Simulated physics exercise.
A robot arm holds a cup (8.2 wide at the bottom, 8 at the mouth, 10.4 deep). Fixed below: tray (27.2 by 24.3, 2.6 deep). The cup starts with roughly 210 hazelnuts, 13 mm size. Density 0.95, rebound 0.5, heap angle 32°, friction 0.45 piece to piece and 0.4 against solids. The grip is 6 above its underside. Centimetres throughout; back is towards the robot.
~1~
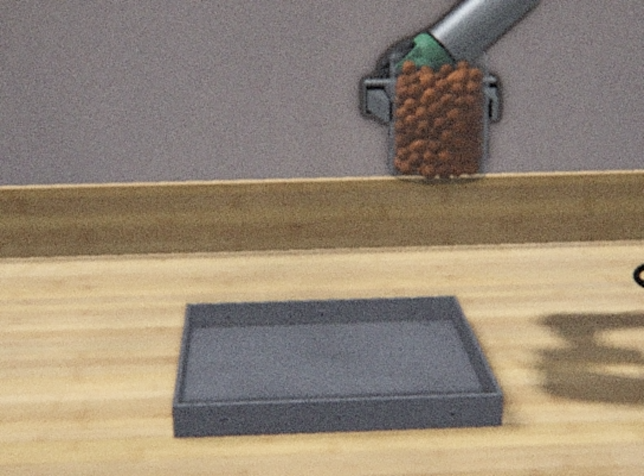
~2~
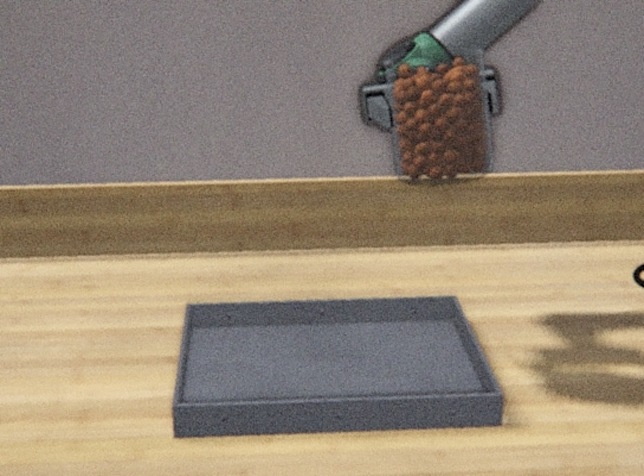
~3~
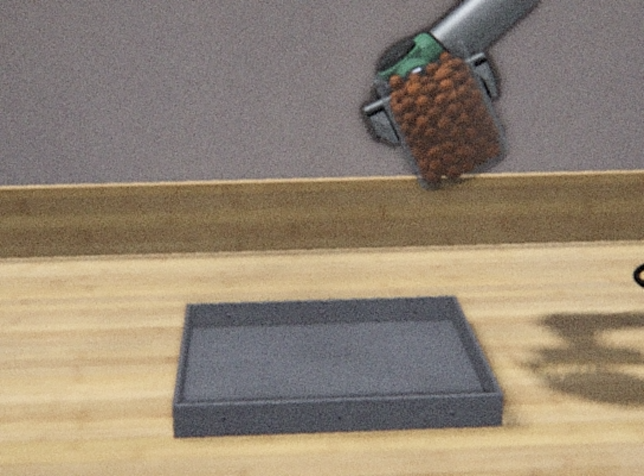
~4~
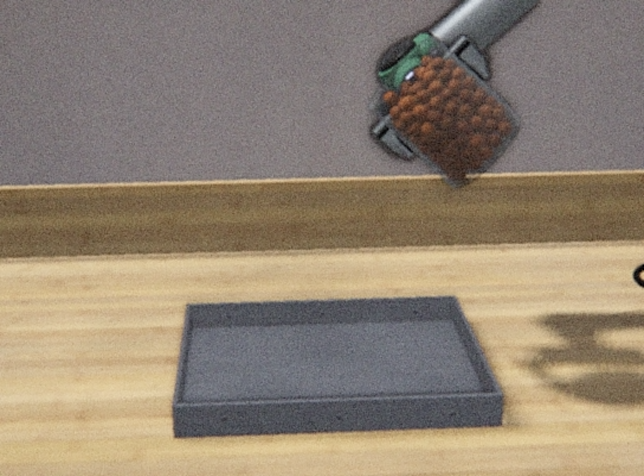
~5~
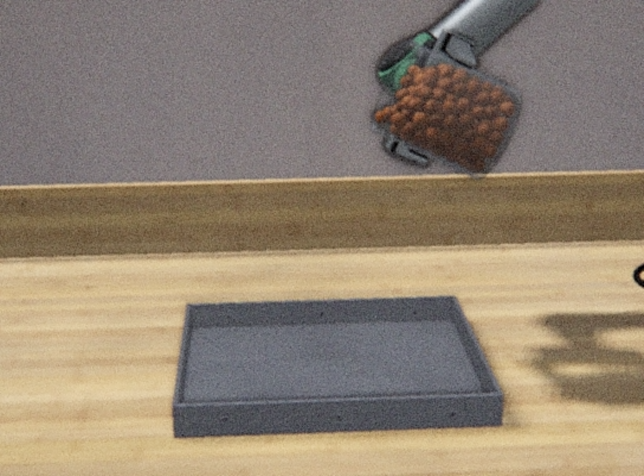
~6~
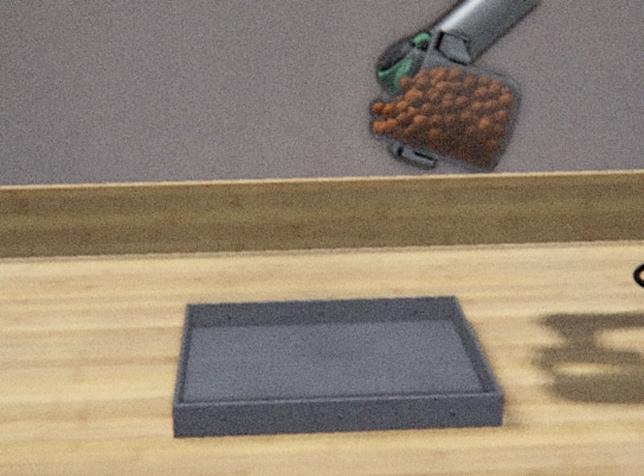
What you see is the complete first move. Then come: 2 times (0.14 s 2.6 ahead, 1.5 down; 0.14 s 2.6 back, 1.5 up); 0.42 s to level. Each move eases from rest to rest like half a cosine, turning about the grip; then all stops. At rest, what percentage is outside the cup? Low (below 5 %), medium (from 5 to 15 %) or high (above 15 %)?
Outside the cup the share is medium, from 5 to 15 %.
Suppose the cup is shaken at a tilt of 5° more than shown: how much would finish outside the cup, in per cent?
Then about 15 per cent.
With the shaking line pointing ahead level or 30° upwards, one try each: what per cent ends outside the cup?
About 20 and 20 per cent.
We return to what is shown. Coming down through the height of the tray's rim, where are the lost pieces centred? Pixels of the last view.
Near (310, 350).
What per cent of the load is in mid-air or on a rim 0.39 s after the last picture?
Roughly 1 per cent.
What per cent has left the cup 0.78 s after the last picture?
Some 10 per cent.
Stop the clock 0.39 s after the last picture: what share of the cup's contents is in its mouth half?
Some 45 per cent.
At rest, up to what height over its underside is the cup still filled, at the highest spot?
Roughly 10.0 cm.
Then, 0.39 s after the last picture, tilted 71° forward, highest piece 27 above the table; 201 in the cup, 4 in the tray, 2 in flight or on a rim.
Then, 0.78 s after the last picture, tilted 32° forward, highest piece 28 above the table; 190 in the cup, 14 in the tray, 3 in flight or on a rim.
Then, 1.18 s after the last picture, level, highest piece 29 above the table; 190 in the cup, 17 in the tray.
Then, 2.23 s after the last picture, level, highest piece 29 above the table; 190 in the cup, 17 in the tray.
Final count, 190 in the cup, 17 in the tray. That is 8 % outside the cup.
